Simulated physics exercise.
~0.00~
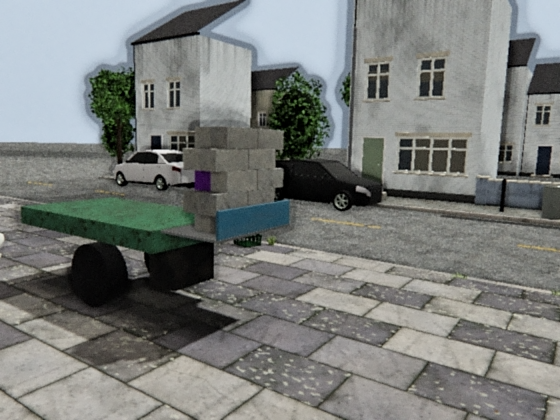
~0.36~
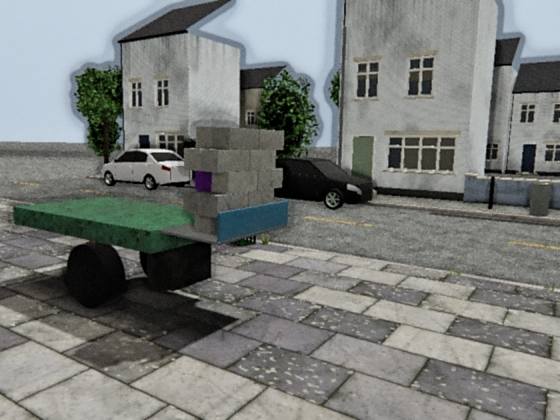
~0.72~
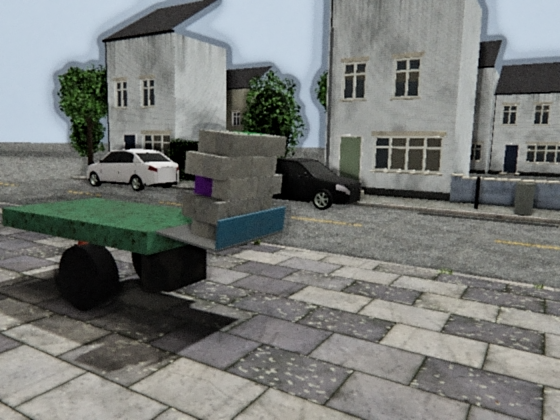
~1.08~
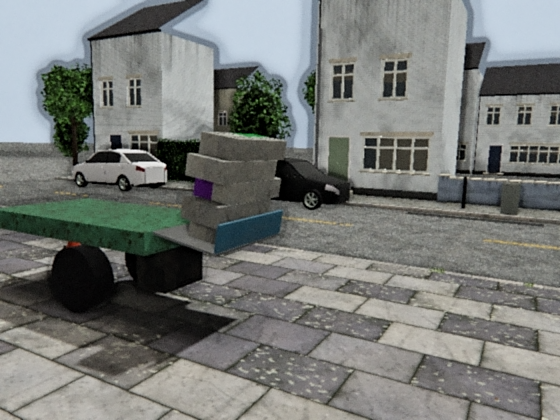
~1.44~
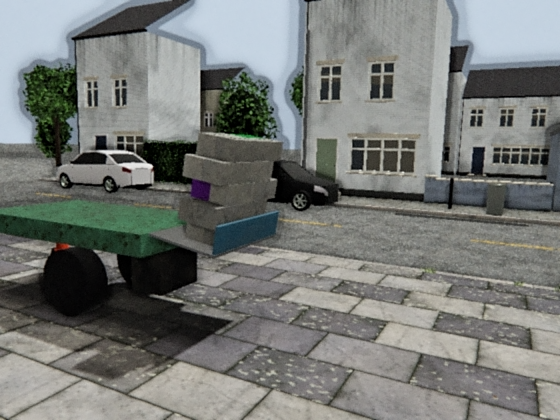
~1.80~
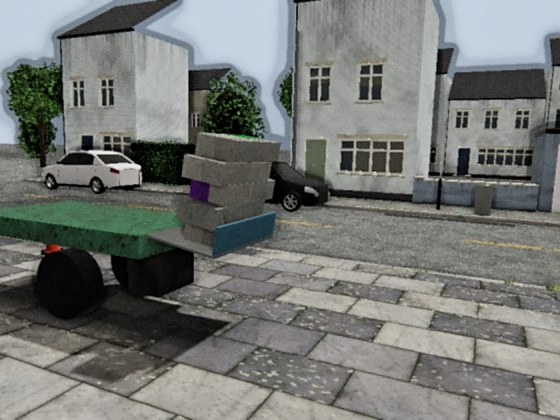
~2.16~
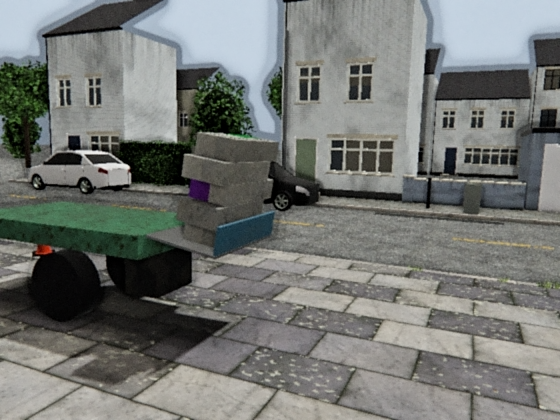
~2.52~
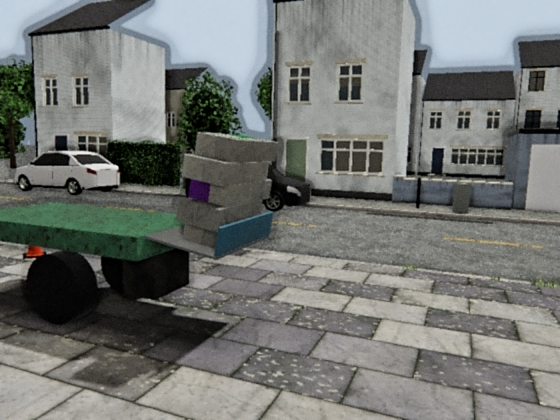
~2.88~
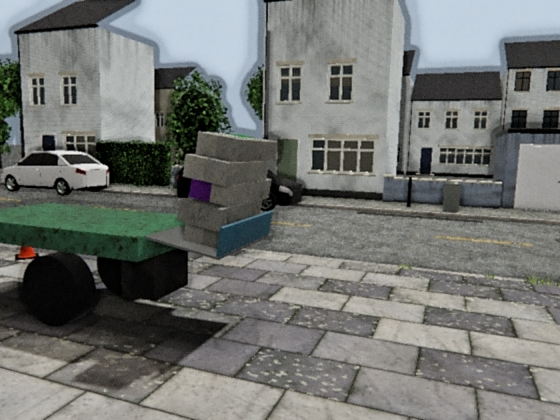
Drop flap on a green flat-bed tilting gently downward, then holding still with its stacked grey concrete blocks all staying aboard.
